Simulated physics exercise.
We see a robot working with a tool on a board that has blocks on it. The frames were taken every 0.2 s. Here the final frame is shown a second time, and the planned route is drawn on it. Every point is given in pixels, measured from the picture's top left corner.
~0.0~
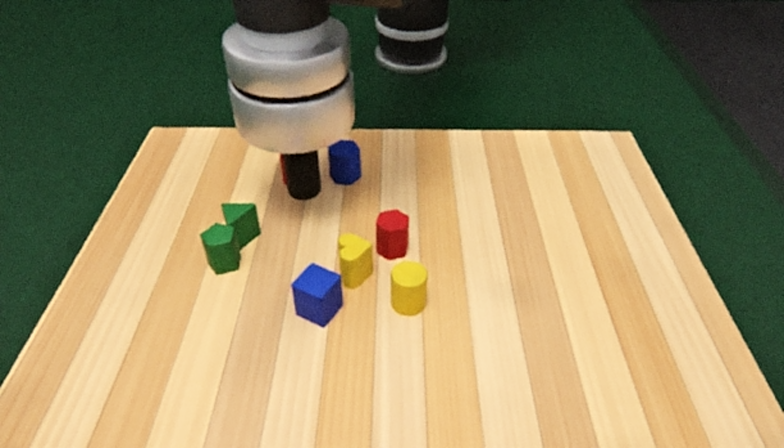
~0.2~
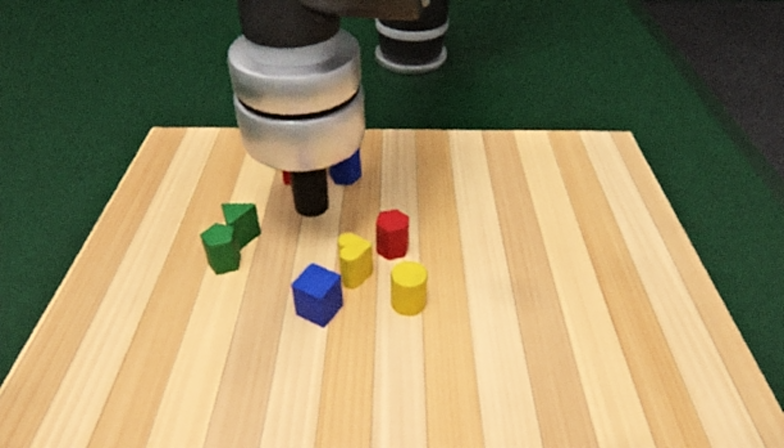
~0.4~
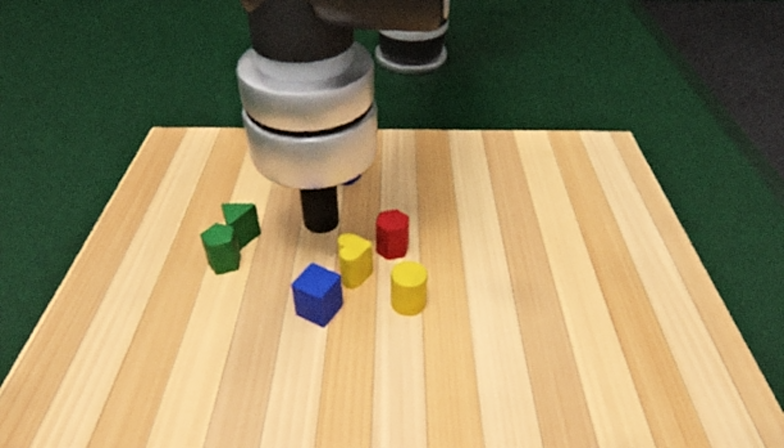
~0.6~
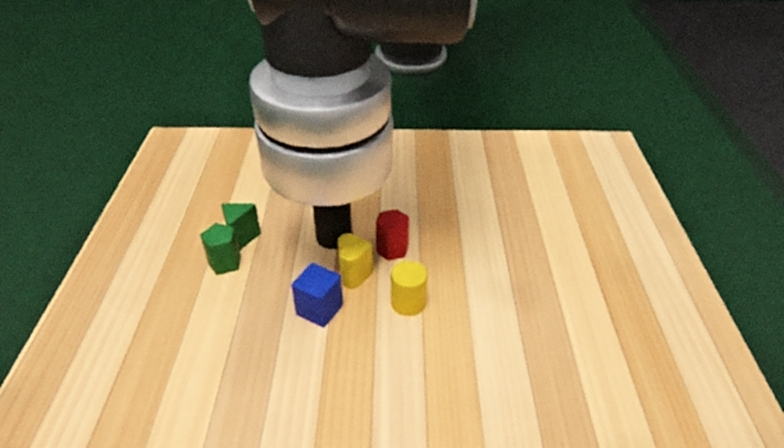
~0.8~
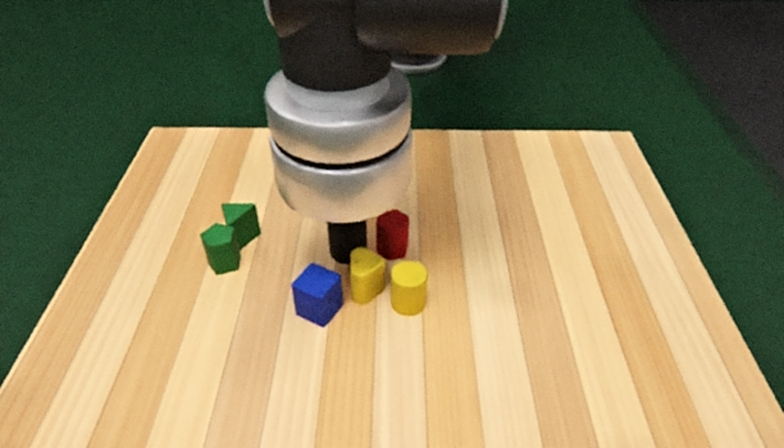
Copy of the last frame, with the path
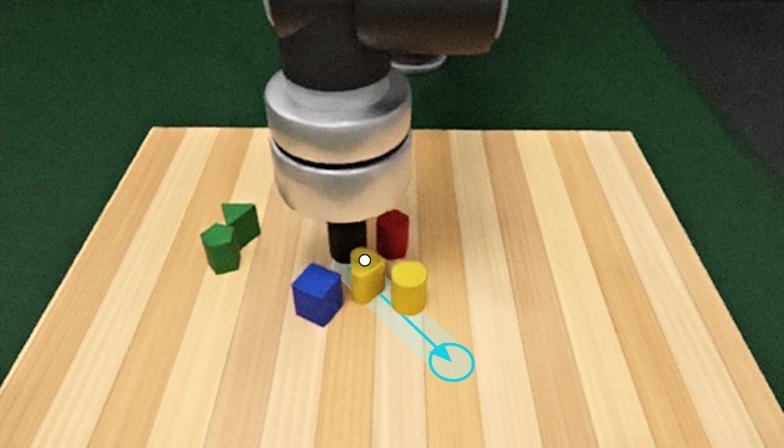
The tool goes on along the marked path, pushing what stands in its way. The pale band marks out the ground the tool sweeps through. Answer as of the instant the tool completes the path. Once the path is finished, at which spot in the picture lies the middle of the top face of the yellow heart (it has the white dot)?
The middle of its upper face will lie at (401, 326).
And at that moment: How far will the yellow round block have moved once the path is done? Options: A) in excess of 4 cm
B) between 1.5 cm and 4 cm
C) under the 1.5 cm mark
A
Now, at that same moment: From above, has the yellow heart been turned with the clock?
Answer: Yes.
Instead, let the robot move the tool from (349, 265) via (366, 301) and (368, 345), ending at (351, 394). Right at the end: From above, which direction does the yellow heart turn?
From above, the turn goes anticlockwise.
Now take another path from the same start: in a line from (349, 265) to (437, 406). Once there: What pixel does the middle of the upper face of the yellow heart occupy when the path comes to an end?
Its top middle is near (467, 418).
Path on the board, from (349, 265) directly to (452, 362); the dot is on the yellow heart.
The first path, step by step. One third of the way, tool at (380, 280); yellow heart at (385, 295), turned 40° clockwise; yellow round block at (415, 277).
Two thirds of the way, tool at (415, 313); yellow heart at (397, 320); yellow round block at (457, 295).
At the end, tool at (453, 348); yellow heart at (401, 326), turned 155° clockwise; red hexagon in place; yellow round block at (479, 306).
